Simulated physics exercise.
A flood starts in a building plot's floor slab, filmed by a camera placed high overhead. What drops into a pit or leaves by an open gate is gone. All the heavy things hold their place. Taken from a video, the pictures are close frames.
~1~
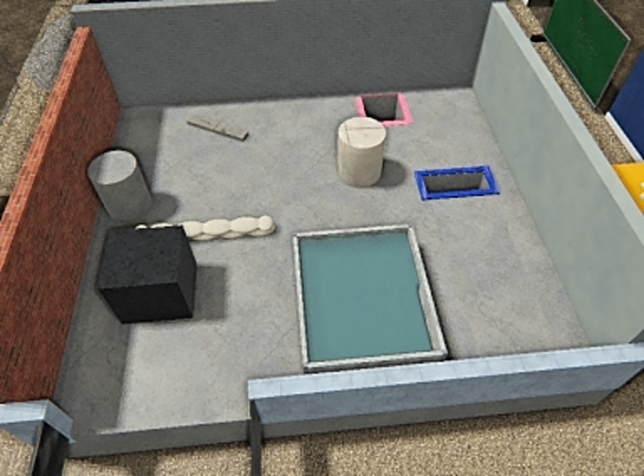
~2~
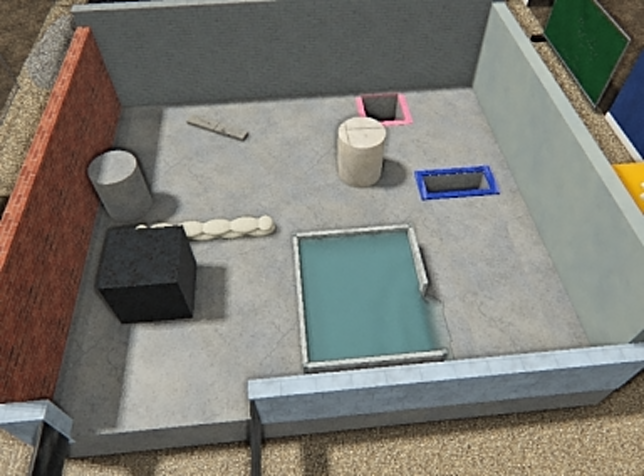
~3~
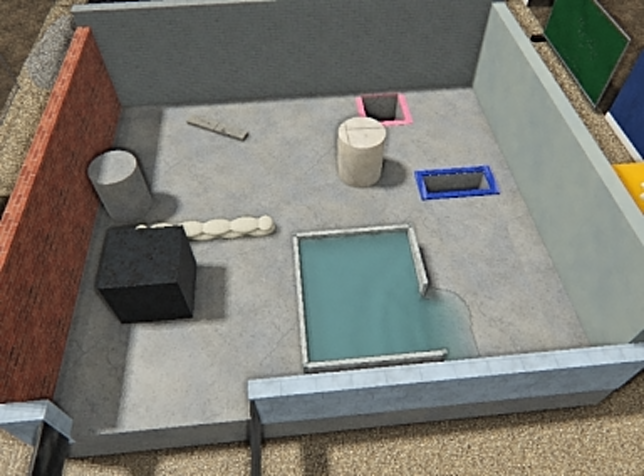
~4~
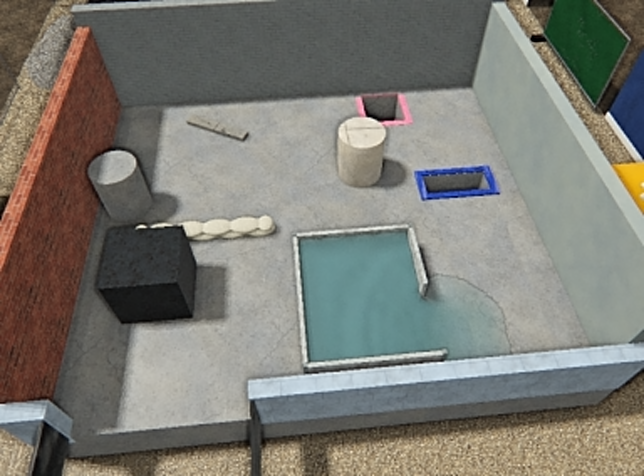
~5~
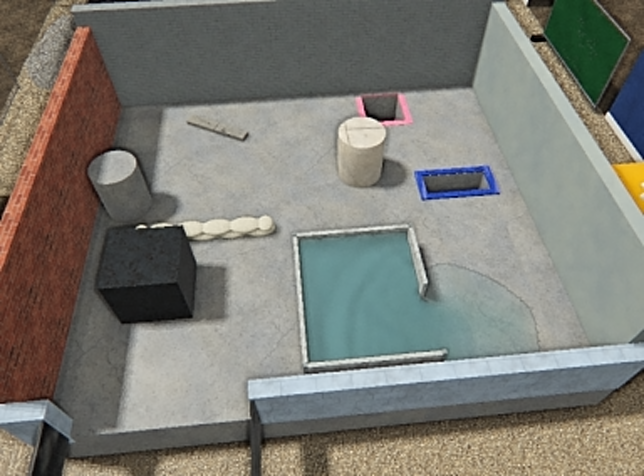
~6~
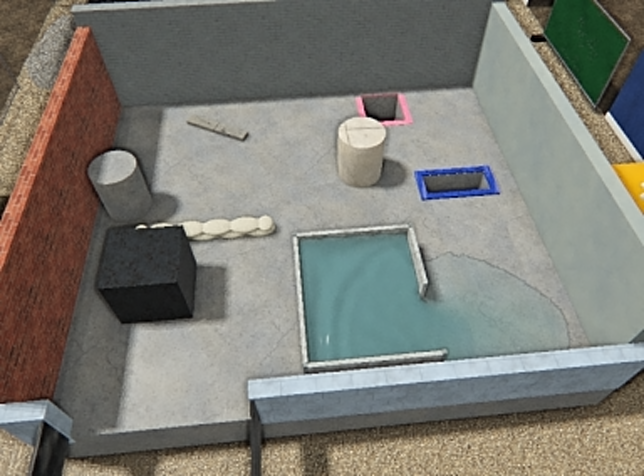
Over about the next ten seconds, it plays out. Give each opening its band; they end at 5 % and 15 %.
My prediction: The gate will capture a light share below five per cent, the blue pit will capture a heavy share beyond fifteen per cent, the pink pit will capture a medium share of five to fifteen per cent.
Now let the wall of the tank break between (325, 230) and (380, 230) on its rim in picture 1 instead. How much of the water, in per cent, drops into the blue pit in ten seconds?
Roughly 6 per cent goes to the blue pit.
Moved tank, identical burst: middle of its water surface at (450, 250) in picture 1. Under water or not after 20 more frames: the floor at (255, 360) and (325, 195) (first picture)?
Looking at the two spots in order, the first is waterlogged and the second is bone-dry.
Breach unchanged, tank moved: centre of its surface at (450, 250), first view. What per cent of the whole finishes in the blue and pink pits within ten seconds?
Within ten seconds, blue collects 10 percent of the total and pink collects 8 percent.
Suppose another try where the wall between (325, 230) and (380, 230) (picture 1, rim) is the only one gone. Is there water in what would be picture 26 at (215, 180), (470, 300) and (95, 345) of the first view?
The first would be drenched, the second still unwetted and the third still unwetted.
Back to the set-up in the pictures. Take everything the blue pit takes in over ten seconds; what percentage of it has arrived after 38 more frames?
About 75 %.
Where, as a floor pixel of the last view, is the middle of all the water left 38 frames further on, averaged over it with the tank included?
Centre of the water: Near (434, 263).
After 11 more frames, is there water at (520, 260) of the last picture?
Result: Inundated.
A moment on, water covers 10 % of the floor; the gate 0 %, the blue pit 0 %, the pink pit 0 %.
Next, water covers 10 % of the floor; the gate 0 %, the blue pit 0 %, the pink pit 0 %.
Then, water covers 20 % of the floor; the gate 0 %, the blue pit 4 %, the pink pit 0 %.
Later, water covers 35 % of the floor; the gate 0 %, the blue pit 13 %, the pink pit 2 %.
In the end, water covers 50 % of the floor; the gate 1 %, the blue pit 18 %, the pink pit 8 %.
